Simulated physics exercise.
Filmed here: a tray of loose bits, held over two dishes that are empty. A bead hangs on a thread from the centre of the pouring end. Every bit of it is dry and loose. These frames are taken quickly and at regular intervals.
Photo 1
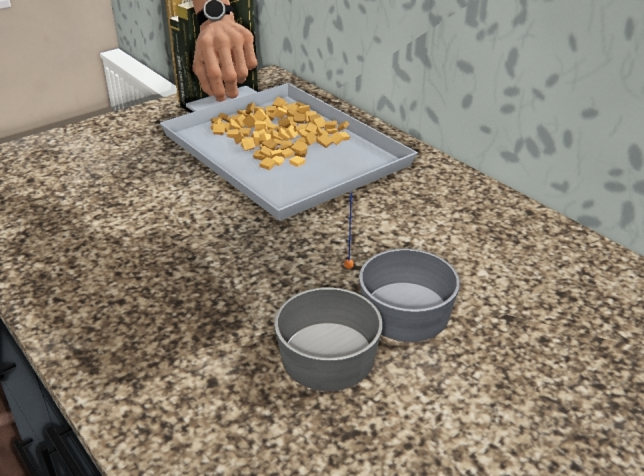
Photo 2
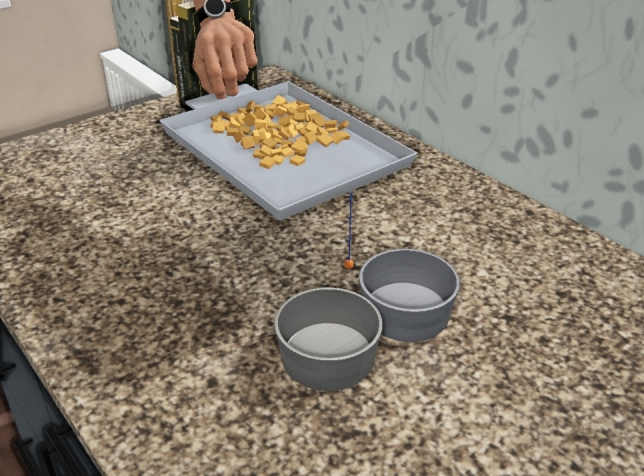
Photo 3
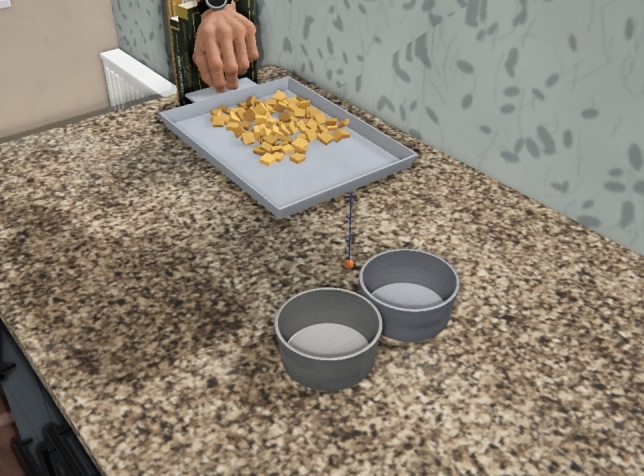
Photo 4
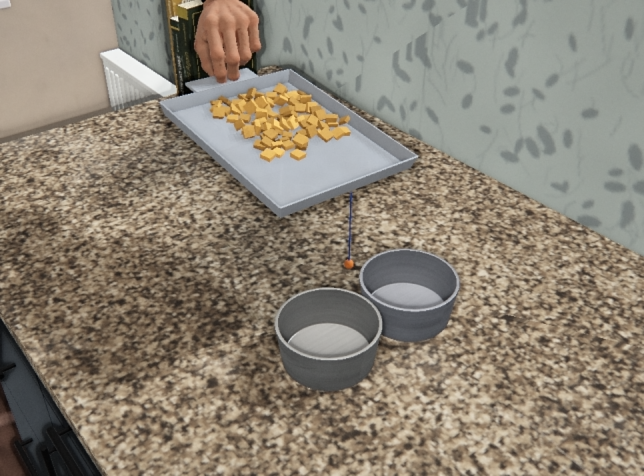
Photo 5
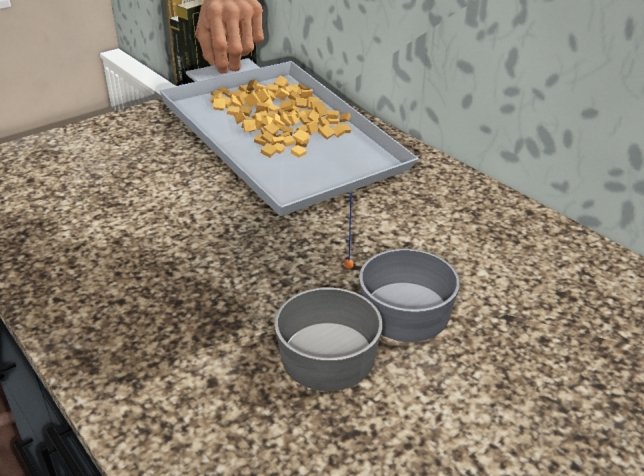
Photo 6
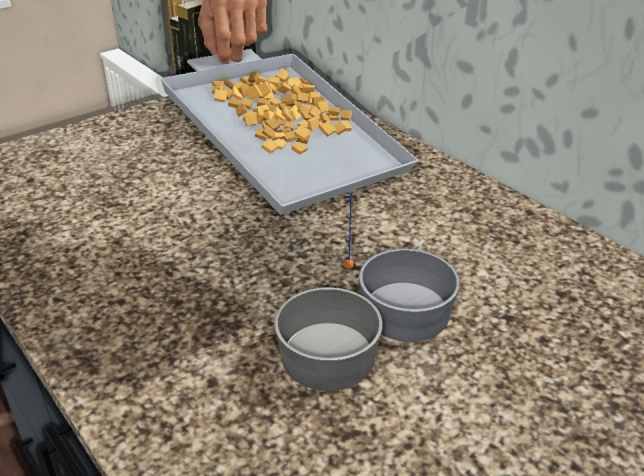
A hand slowly raises the far end of a gray tray of cereal squares near two empty bowls.
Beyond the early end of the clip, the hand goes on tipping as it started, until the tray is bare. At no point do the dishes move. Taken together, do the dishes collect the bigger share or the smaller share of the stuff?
The bigger share.
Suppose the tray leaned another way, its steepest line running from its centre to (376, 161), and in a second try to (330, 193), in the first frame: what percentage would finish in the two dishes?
First case about 30 percent; second case about 100 percent.
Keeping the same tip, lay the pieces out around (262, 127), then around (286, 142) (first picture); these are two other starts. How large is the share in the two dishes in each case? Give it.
That would be 70 per cent, and then 80 per cent.
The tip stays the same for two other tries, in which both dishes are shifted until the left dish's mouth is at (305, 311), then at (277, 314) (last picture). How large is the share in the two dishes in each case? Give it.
I'd expect some 70 percent, and then some 30 percent.
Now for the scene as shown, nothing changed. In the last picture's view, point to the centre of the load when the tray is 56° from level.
Somewhere about pixel (380, 158).
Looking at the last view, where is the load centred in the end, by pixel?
Roughly at pixel (411, 292).
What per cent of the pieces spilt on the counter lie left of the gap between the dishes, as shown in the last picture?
I'd put it at close to 10 per cent.
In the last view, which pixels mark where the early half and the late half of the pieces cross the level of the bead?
The first part passes (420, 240); everything after passes (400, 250).
Just after the last frame, tray tipped steeply; almost all on the tray; about a tenth in the air.
A moment on, tray tipped right over; roughly two thirds on the tray; roughly a quarter in the right dish; about a tenth outside both; just a few in the air.
Further on, tray tipped past a quarter turn; roughly two thirds in the right dish; roughly a third outside both.
When it is over, tray tipped past a quarter turn; not one in the left dish; roughly two thirds in the right dish; roughly a third outside both.
